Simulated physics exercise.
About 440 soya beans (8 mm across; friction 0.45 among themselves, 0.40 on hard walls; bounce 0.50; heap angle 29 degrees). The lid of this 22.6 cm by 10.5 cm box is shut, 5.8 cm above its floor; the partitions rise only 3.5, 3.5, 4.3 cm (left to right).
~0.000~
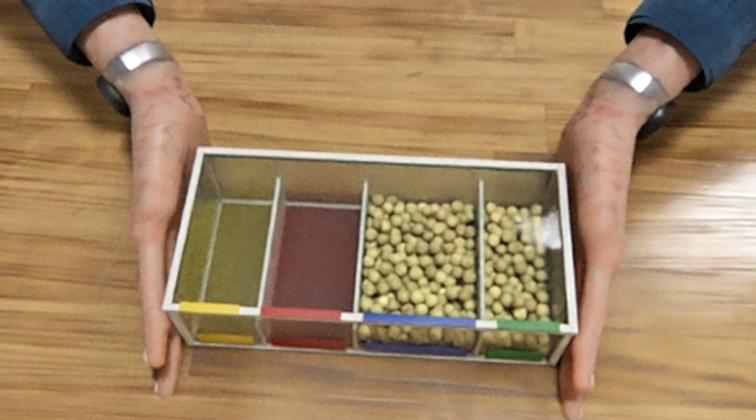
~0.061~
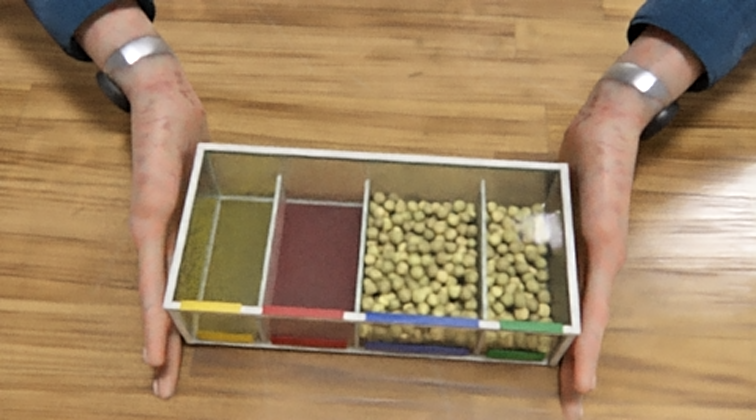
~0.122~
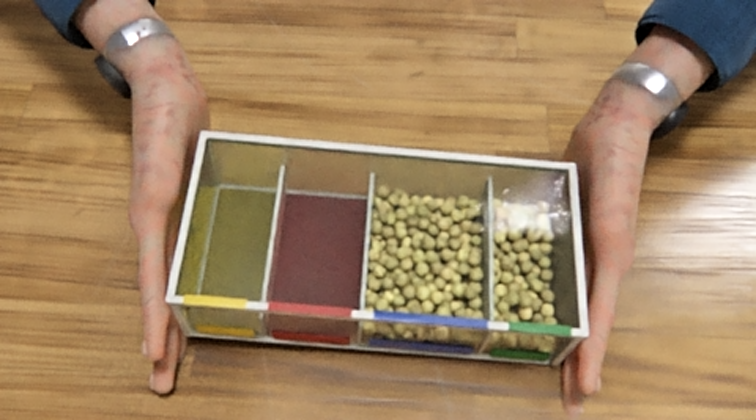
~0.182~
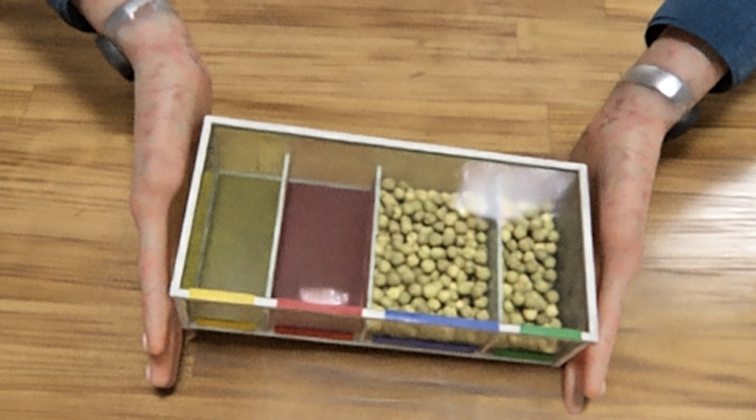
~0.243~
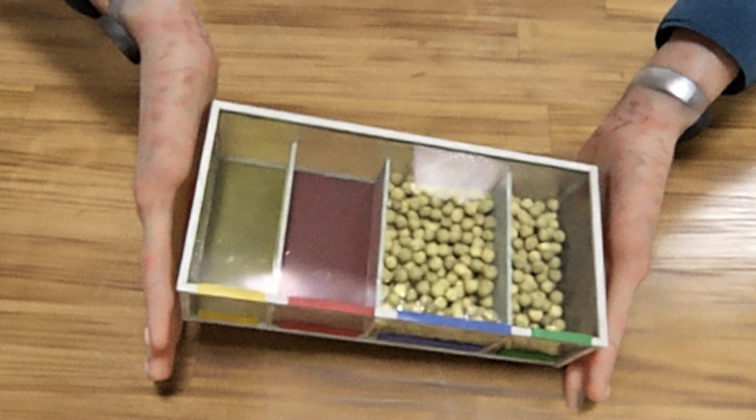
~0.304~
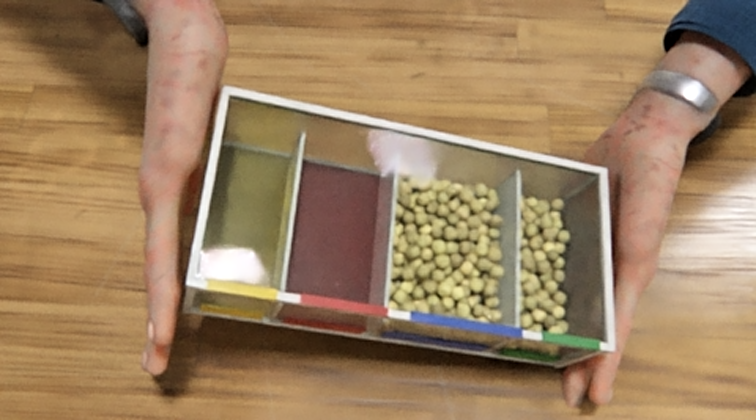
Two hands tilt a clear divided box of soya beans, lowering its right front corner.
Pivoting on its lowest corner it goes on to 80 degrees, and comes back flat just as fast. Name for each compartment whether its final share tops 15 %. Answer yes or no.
Red: No, blue: Yes, green: Yes, yellow: No.
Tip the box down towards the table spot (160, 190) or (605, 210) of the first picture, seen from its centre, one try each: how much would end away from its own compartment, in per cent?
About 35 and 10 per cent.
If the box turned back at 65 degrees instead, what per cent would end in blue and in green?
Blue 60, green 40.
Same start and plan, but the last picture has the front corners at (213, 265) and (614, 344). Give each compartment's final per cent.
Red 0, blue 55, green 45, yellow 0.
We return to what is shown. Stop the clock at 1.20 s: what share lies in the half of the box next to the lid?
About 30 per cent.
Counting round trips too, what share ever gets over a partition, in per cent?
Roughly 10 per cent.
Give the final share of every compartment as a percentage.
Red 0, blue 55, green 45, yellow 0.
Then, at 1.20 s, tilt 79 degrees; blue 60 %, green 40 %.
After 1.79 s, tilt 34 degrees; blue 55 %, green 45 %.
Then, at 2.44 s, tilt 0 degrees; blue 55 %, green 45 %.
At rest (3.0 s), red 0 %, blue 55 %, green 45 %, yellow 0 %.
